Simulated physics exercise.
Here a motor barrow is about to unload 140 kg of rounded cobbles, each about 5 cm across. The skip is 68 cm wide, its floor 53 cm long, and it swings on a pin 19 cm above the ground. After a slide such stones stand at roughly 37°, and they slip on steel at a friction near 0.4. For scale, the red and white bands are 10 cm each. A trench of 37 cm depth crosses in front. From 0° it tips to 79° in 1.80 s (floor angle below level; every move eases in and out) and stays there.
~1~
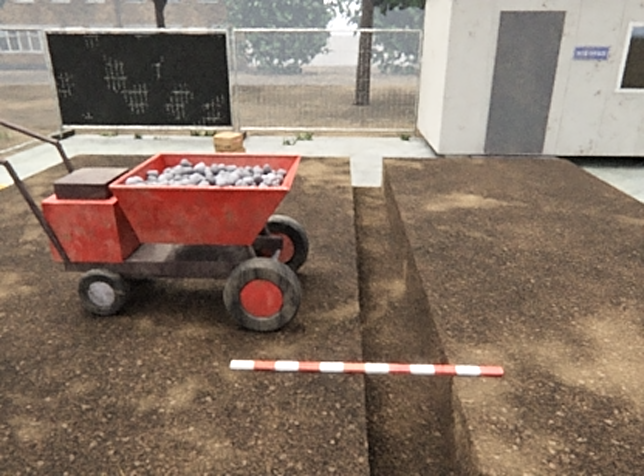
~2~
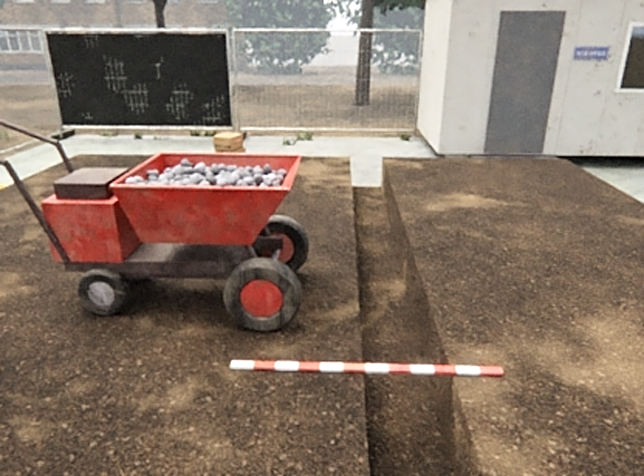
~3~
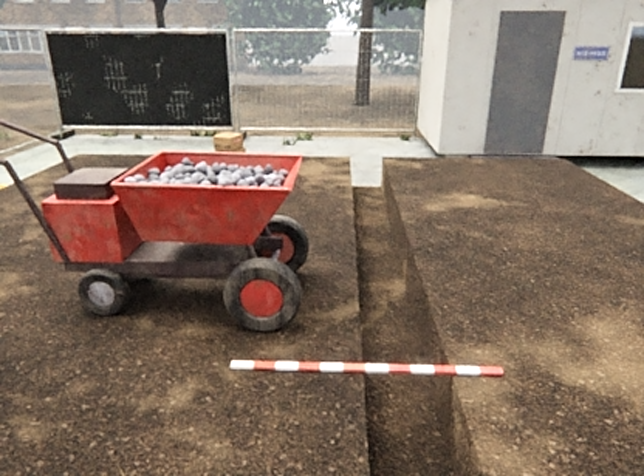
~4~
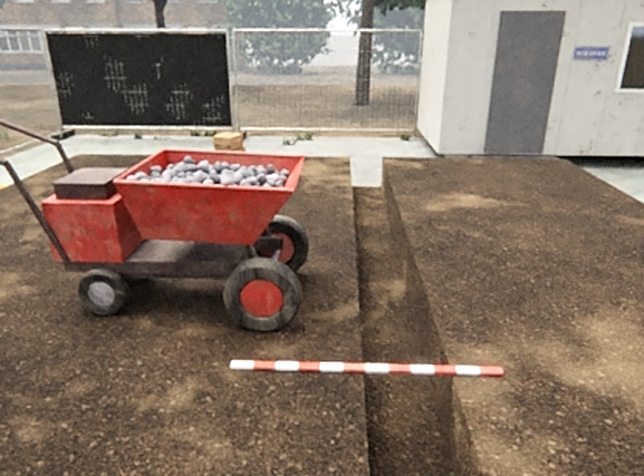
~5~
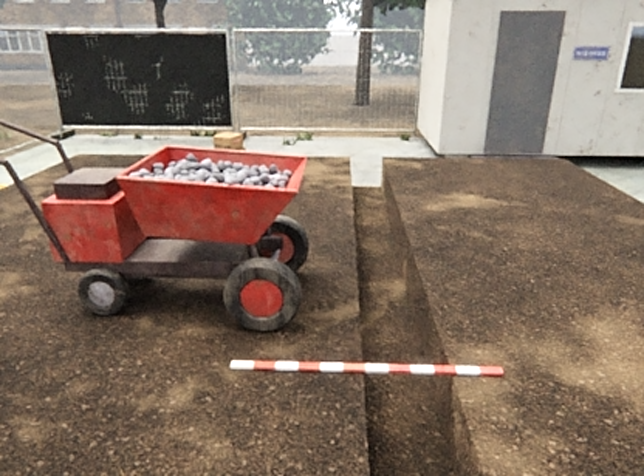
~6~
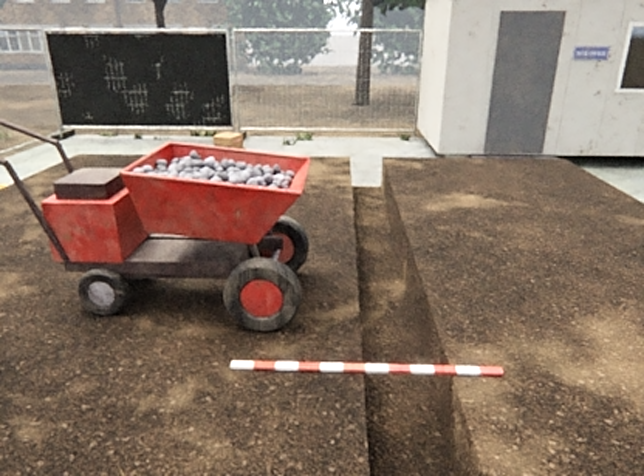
A red motor barrow loaded with rounded grey stones stood still beside a trench, behind a red and white striped pole, and then its skip slowly tilted a little down to the right.
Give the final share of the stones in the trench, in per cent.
Roughly 94 per cent ends in the trench.
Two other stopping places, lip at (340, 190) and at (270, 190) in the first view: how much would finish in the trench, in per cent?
Near 30 per cent from the first place, 100 from the second.
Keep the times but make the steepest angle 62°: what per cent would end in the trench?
In that case some 65 per cent.
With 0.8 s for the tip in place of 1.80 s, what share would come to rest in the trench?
In that case some 75 per cent.
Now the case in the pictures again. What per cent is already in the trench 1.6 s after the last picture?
About 60 per cent by then.
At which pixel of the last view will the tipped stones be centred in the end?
Their middle is at about (400, 344).
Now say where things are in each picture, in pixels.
In the first frame, lip at (288, 190), floor tilted 0°, highest stones at (201, 171).
In the second frame, lip at (288, 190), floor tilted 0°, highest stones at (201, 171).
In the third frame, the skip is at 1°, its lip at (290, 190); the top of the load is at (202, 170).
In the fourth frame, the skip is at 2°, its lip at (292, 191); the top of the load is at (202, 168).
In the fifth frame, lip at (296, 192), floor tilted 4°, highest stones at (193, 166).
In the sixth frame, lip at (300, 194), floor tilted 6°, highest stones at (197, 164).
Then, 1.0 s after the last picture the floor is at 67°, 97 % in the skip, 3 % in the trench; the foremost stones are at (405, 287).
Then, 1.6 s after the last picture the floor is at 79°, 35 % in the skip, 59 % in the trench, 5 % past the trench; the foremost stones are at (475, 306).
Then, 2.0 s after the last picture the floor is at 79°, 11 % in the skip, 83 % in the trench, 6 % past the trench; the foremost stones are at (526, 317).
Then, 3.9 s after the last picture the floor is at 79°, 0 % in the skip, 94 % in the trench, 6 % past the trench; the foremost stones are at (544, 318).
